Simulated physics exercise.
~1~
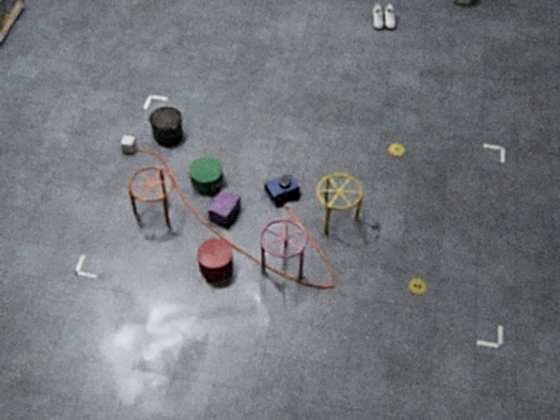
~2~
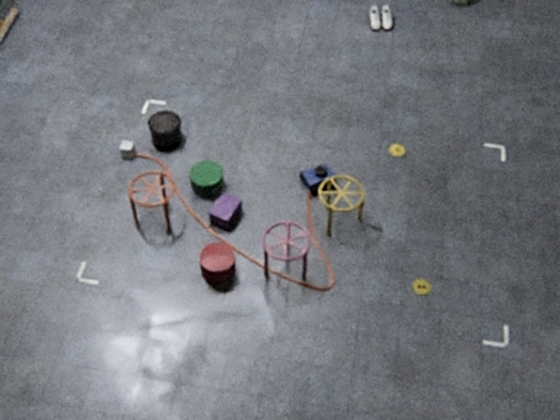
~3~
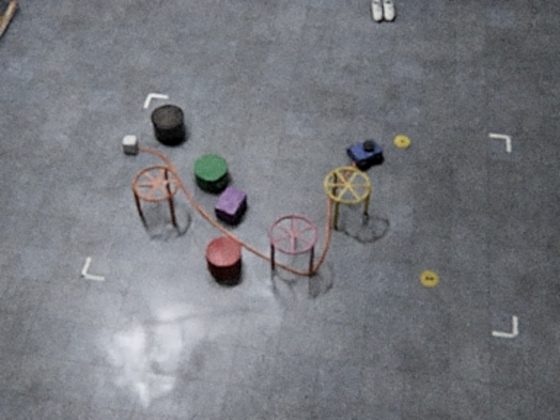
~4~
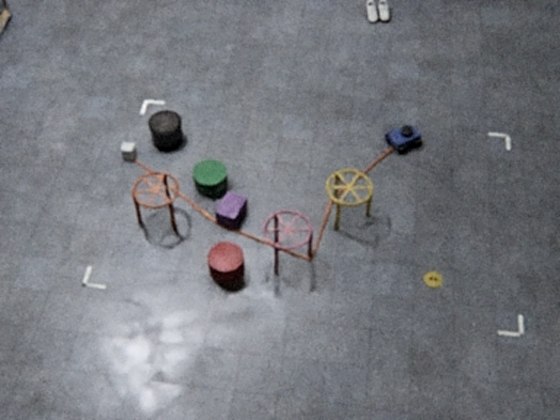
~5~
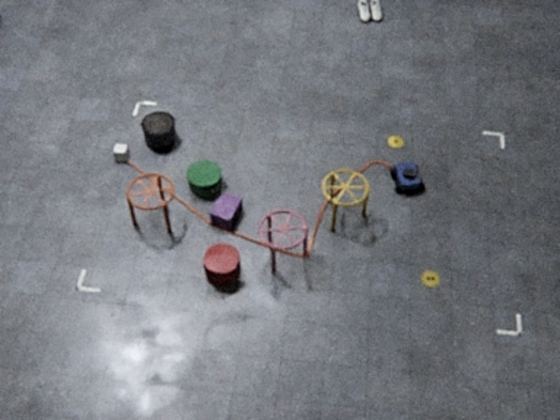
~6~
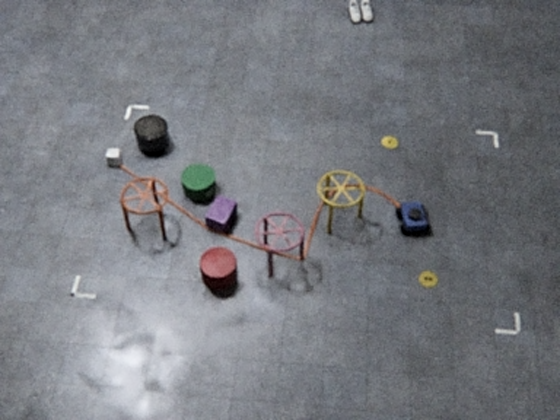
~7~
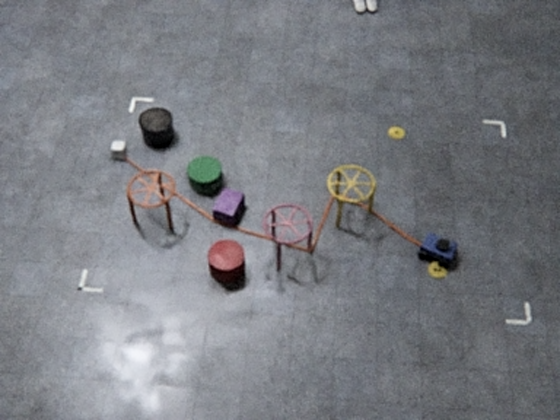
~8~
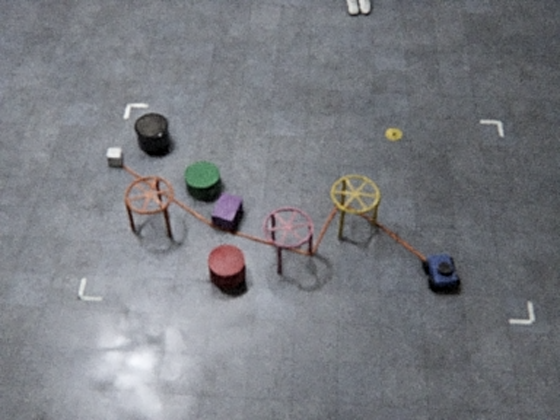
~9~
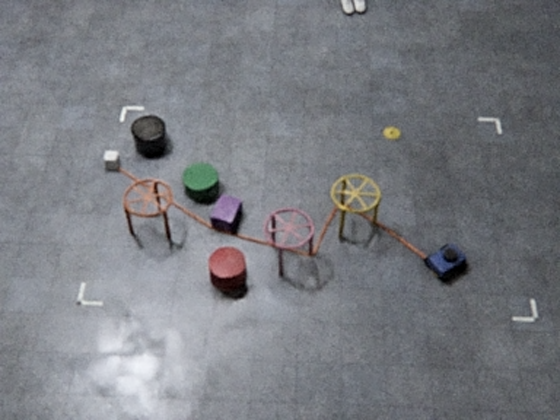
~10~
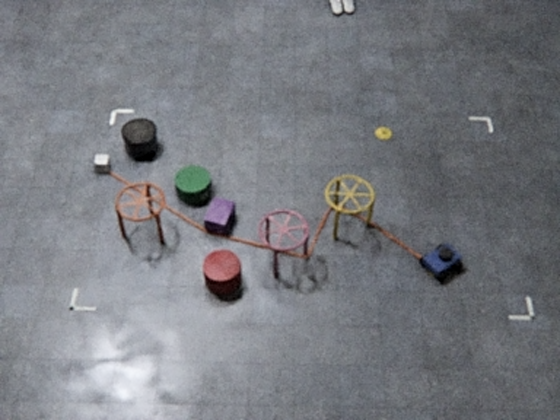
A blue cart trails a red lead past colourful stools, heads right, then stops lower right.
